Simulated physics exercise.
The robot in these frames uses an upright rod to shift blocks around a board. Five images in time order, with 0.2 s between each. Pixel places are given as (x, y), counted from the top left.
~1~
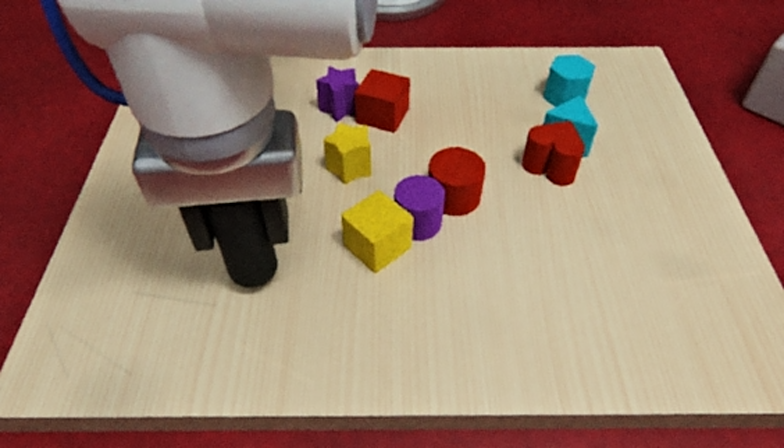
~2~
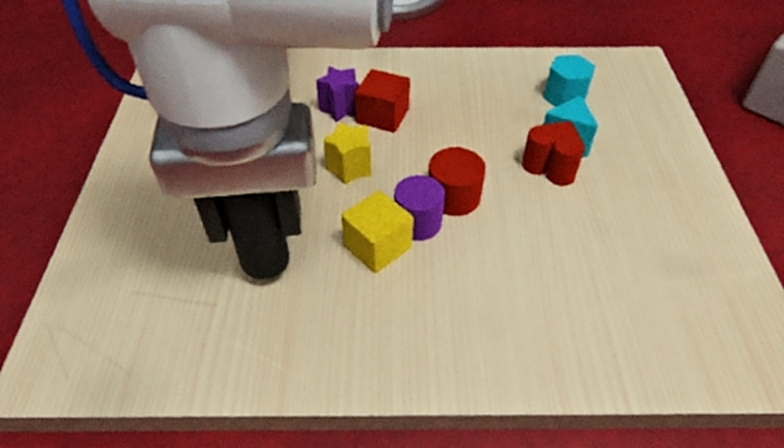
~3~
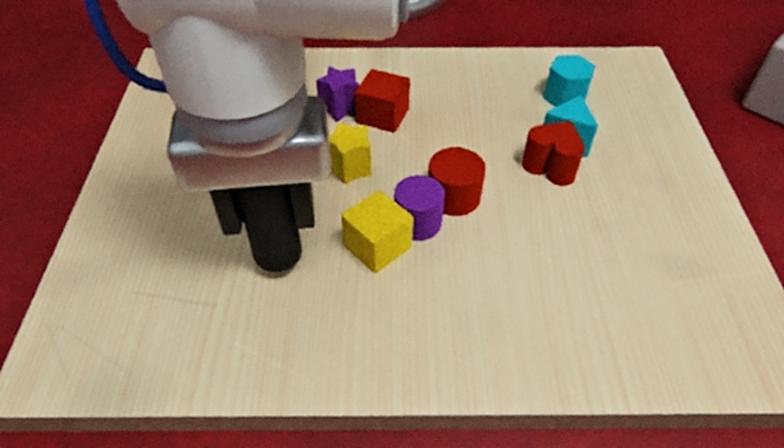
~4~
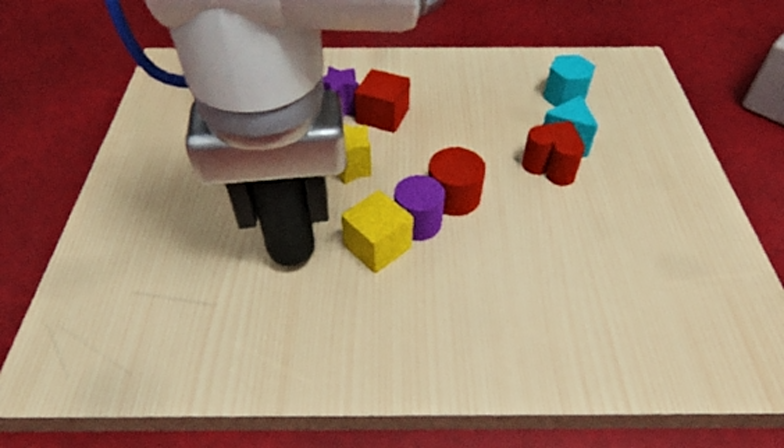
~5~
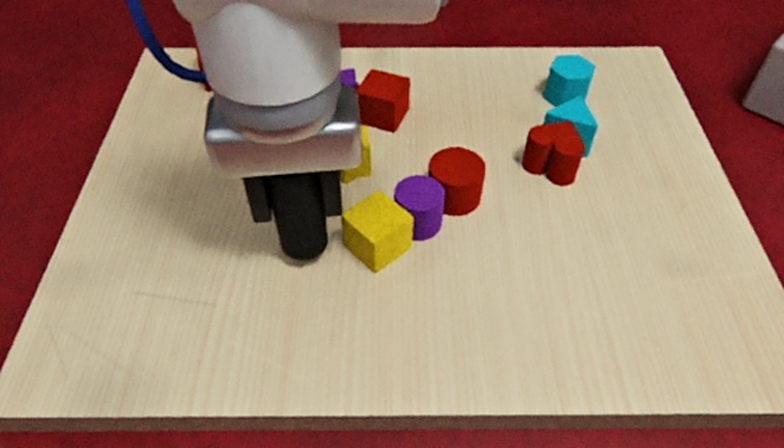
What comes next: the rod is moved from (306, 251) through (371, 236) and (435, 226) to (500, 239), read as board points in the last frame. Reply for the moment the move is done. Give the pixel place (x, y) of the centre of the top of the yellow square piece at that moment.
Around (453, 240).
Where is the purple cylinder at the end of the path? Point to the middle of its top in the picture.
The purple cylinder ends near (553, 198).
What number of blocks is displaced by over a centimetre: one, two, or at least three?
Going by the path, three or more blocks will move.
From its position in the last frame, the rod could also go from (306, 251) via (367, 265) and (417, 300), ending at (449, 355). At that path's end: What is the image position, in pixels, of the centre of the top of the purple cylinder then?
Put as a pixel place, it's (457, 189).
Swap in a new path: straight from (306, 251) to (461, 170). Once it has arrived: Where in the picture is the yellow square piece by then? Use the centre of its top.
Expect it around (407, 217).
The first path, step by step. One third of the way, rod at (372, 227); yellow square piece at (418, 225), turned 55° clockwise; purple cylinder at (461, 195); red cylinder at (468, 157).
Two thirds of the way, rod at (436, 218); yellow square piece at (446, 236), turned 110° clockwise; purple cylinder at (488, 196); red cylinder at (468, 157).
At the end, rod at (502, 230); yellow star in place; yellow square piece at (453, 240), turned 135° clockwise; purple cylinder at (553, 198); red cylinder at (468, 157).
